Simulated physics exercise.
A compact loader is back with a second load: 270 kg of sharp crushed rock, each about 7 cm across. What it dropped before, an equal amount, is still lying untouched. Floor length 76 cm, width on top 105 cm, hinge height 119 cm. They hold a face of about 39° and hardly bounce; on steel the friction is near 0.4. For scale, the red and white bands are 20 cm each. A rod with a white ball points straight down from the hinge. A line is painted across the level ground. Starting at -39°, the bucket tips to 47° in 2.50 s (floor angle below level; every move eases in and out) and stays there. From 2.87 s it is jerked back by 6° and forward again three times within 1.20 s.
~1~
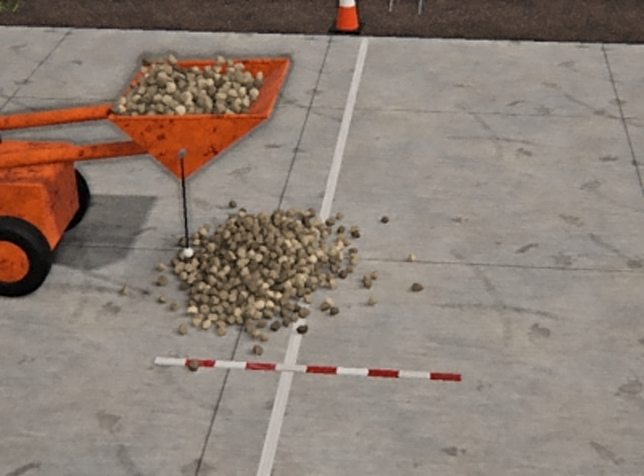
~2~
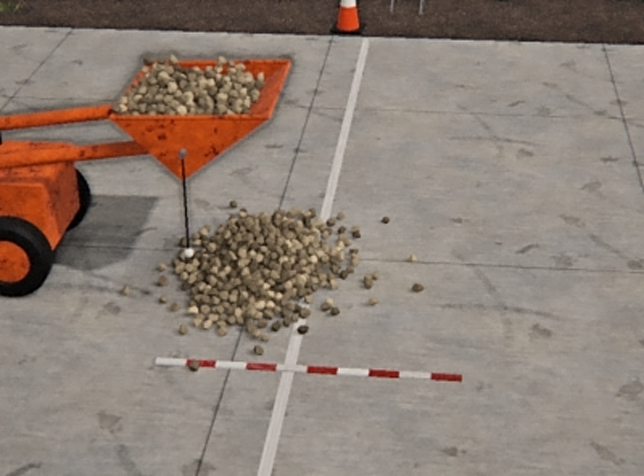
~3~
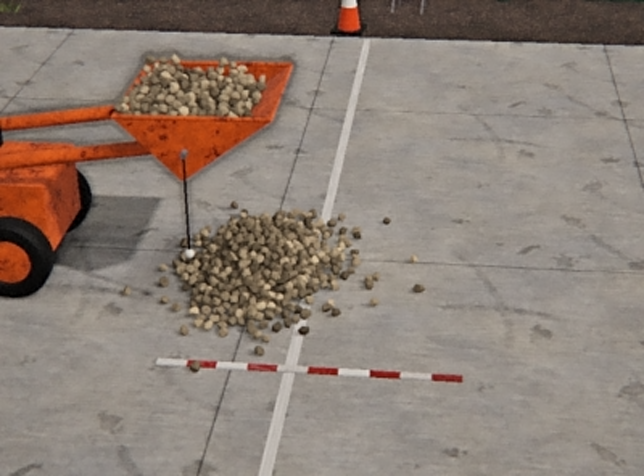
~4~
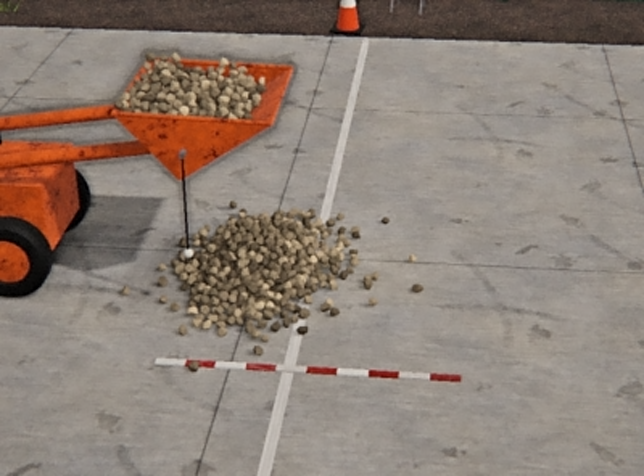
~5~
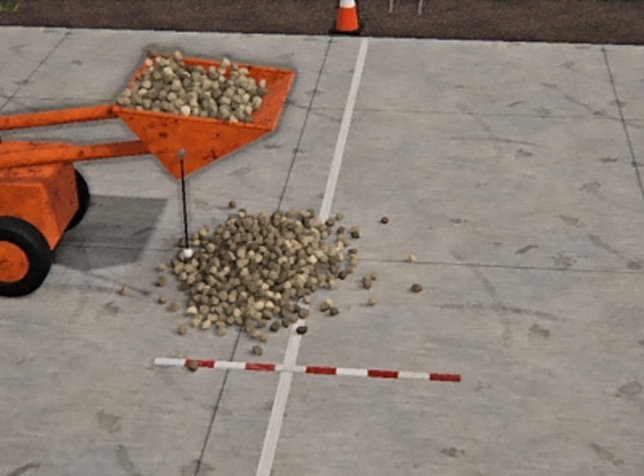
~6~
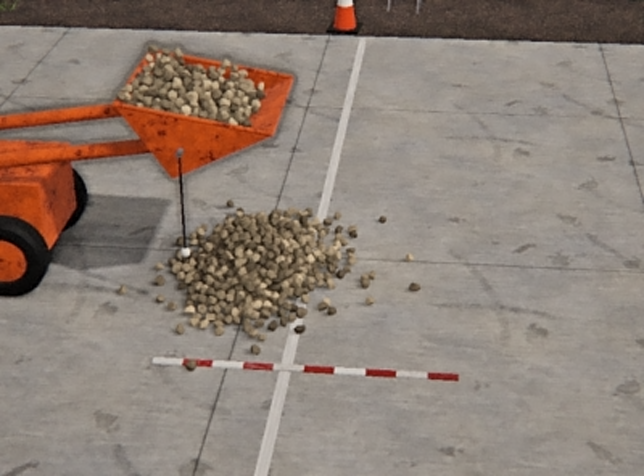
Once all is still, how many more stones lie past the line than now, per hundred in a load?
Close to 58 parts in a hundred.
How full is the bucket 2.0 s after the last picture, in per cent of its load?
It holds some 0 per cent.
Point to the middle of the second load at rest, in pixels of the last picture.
Around (313, 257).
Then, 1.3 s after the last picture the floor is at 34°; in per cent of one load, 89 in the bucket, 101 short of the line, 9 past the line; the foremost stones are at (379, 270).
Then, 2.0 s after the last picture the floor is at 47°; in per cent of one load, 0 in the bucket, 146 short of the line, 54 past the line; the foremost stones are at (409, 279).
Then, 3.9 s after the last picture the floor is at 47°; in per cent of one load, 0 in the bucket, 133 short of the line, 67 past the line; the foremost stones are at (446, 283).
Then, 6.4 s after the last picture the floor is at 47°; in per cent of one load, 0 in the bucket, 133 short of the line, 67 past the line; the foremost stones are at (446, 283). Net gain past the line, 58.
